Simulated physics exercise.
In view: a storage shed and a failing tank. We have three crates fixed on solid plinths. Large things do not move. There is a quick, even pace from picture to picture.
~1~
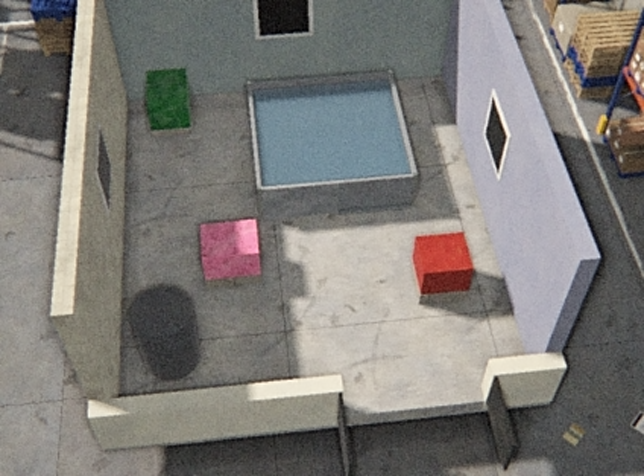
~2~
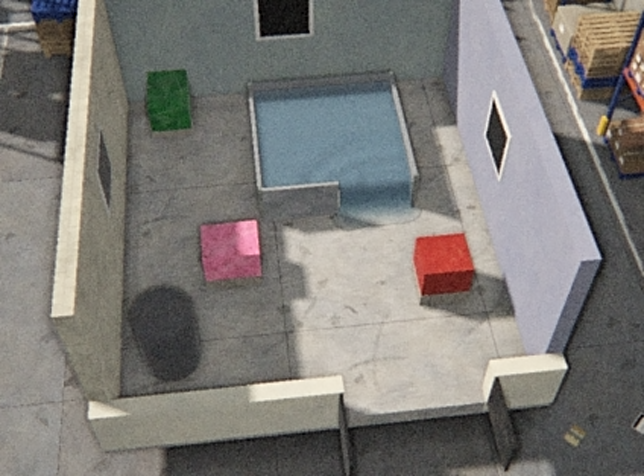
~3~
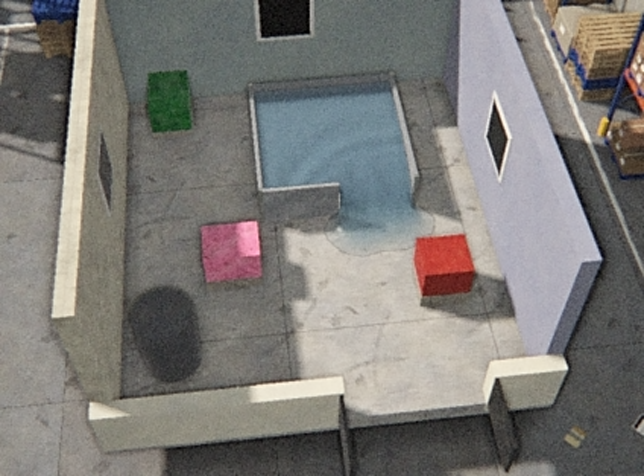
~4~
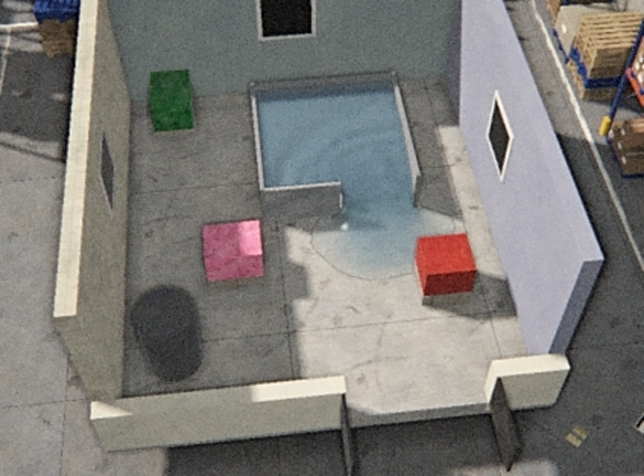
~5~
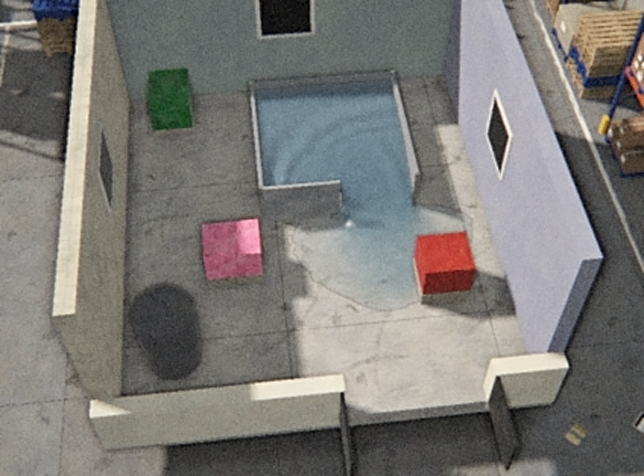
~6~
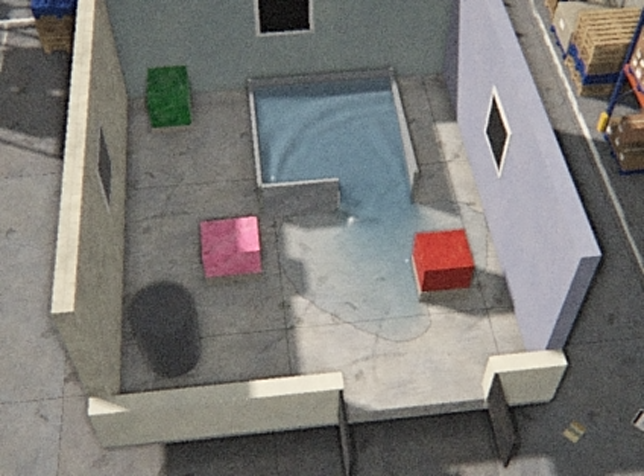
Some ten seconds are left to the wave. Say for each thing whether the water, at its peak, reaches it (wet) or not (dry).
As for the red crate it's moistened by the water, as for the green crate it's untouched by the water, as for the pink crate it's untouched by the water.
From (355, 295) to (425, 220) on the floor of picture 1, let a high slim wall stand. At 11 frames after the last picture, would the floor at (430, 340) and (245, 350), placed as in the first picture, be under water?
In order, I'd call them bare and inundated.
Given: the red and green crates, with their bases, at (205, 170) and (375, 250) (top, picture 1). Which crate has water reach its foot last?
Answer: The one in red.
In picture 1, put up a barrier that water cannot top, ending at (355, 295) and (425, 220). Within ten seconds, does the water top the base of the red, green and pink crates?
In short: The red one stays dry; the green one takes water; the pink one takes water.
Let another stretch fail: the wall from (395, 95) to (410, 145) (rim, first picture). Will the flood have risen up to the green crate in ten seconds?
Then: The green crate gets wet.
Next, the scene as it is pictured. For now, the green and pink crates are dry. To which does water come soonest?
The pink-painted one comes first.
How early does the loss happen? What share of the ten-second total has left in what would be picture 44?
That comes to 75 per cent, as I work it out.
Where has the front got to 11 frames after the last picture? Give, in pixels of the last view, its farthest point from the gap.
By then the tip should be at about (186, 414).
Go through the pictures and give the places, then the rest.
In the first frame, still water in the tank at (329, 131).
In the second frame, water pours out at (375, 198) and has run to (415, 213).
In the third frame, water pours out at (375, 201) and has run to (348, 249).
In the fourth frame, water pours out at (377, 201) and has run to (365, 275).
In the fifth frame, water pours out at (376, 200) and has run to (382, 305).
In the sixth frame, water pours out at (375, 197) and has run to (412, 334).
A moment on, water covers 30 % of the floor; the red crate water round its plinth, the green crate not reached, the pink crate water round its plinth.
Next, water covers 45 % of the floor; the red crate water round its plinth, the green crate not reached, the pink crate water round its plinth.
Then, water covers 60 % of the floor; the red crate water round its plinth, the green crate not reached, the pink crate water round its plinth.
Later, water covers 85 % of the floor; the red crate water round its plinth, the green crate not reached, the pink crate water round its plinth.
In the end, water covers 100 % of the floor; the red crate was topped, the green crate stayed above the water, the pink crate stayed above the water.
